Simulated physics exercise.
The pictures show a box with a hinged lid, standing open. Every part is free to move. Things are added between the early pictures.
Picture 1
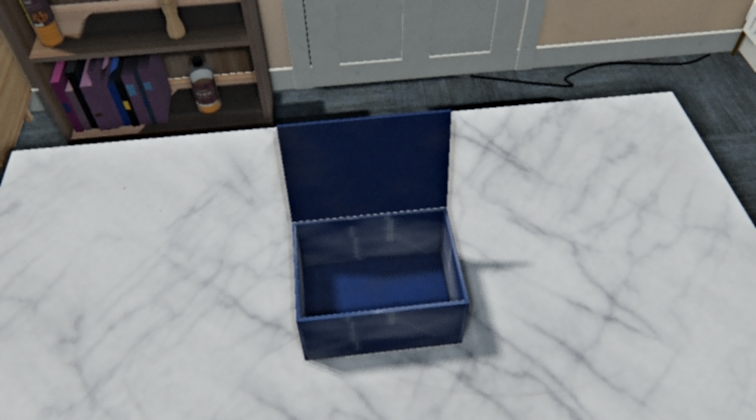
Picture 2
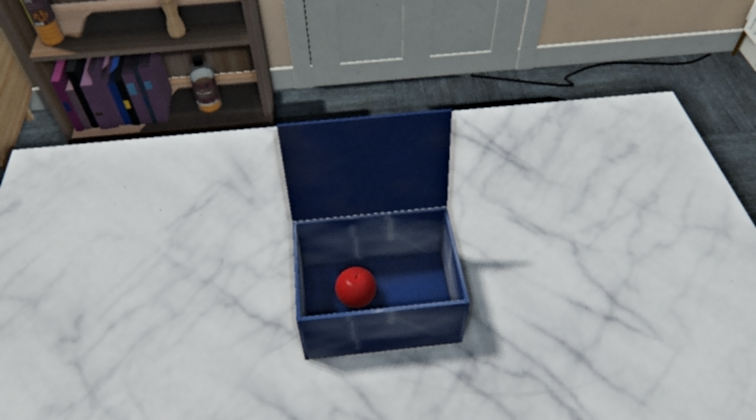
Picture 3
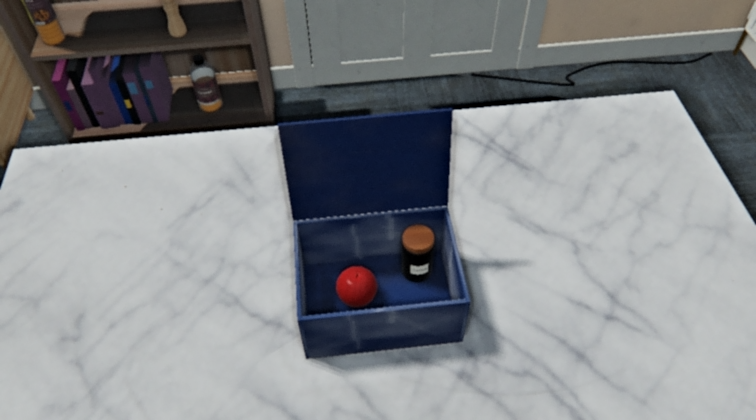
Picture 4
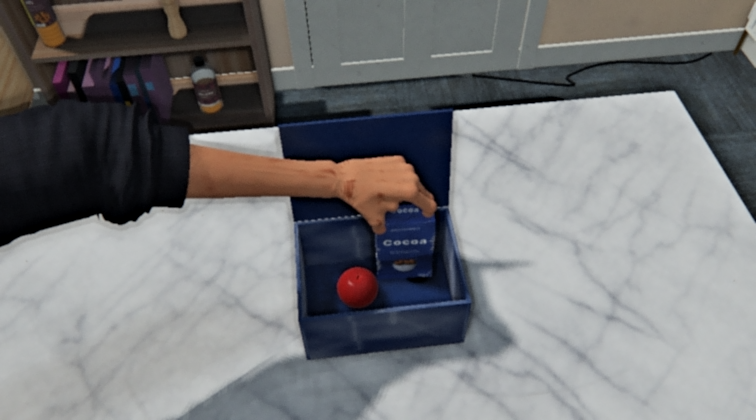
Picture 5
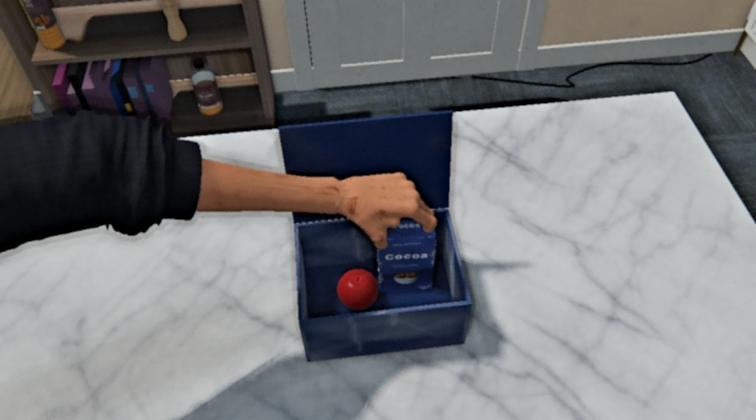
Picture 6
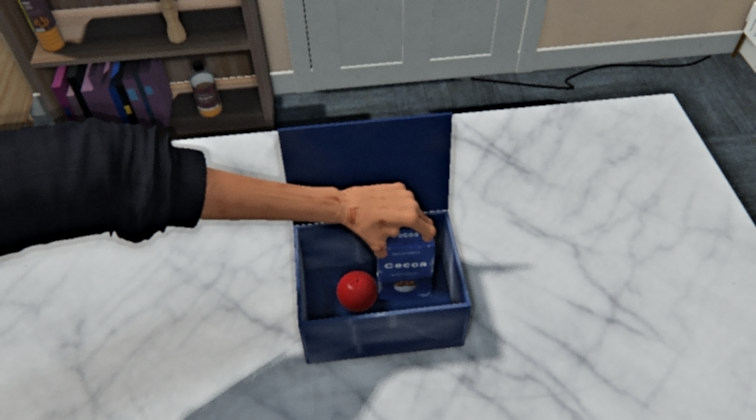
At first, an open blue box with a hinged lid stands empty on a marble surface. A red ball appears inside at the left, then a dark shaker with a brown top at the right. A hand reaches in from the left, holding a blue cocoa packet, and lowers it slightly in front of the shaker's spot.
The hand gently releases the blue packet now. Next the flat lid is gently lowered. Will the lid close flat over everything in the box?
No.
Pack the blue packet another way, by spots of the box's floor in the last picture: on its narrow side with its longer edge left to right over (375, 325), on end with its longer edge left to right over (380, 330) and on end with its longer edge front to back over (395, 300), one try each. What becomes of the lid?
First, it shuts; second, it stays open; third, it stays open.
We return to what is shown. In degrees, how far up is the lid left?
Close to 14 degrees.
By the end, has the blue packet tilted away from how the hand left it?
Well, the blue packet ends up skewed.
Then, 0.90 s past the last view, lid starting down; blue packet rocked 21° from its first pose near (402, 288).
Then, 1.60 s past the last view, lid 56° above the rim; blue packet rocked 22° from its first pose near (401, 288).
Finally, lid 14° above the rim; moved from the start, blue packet; the other 2 still in place. Final places as the last picture's camera would see them, blue packet near (401, 288).
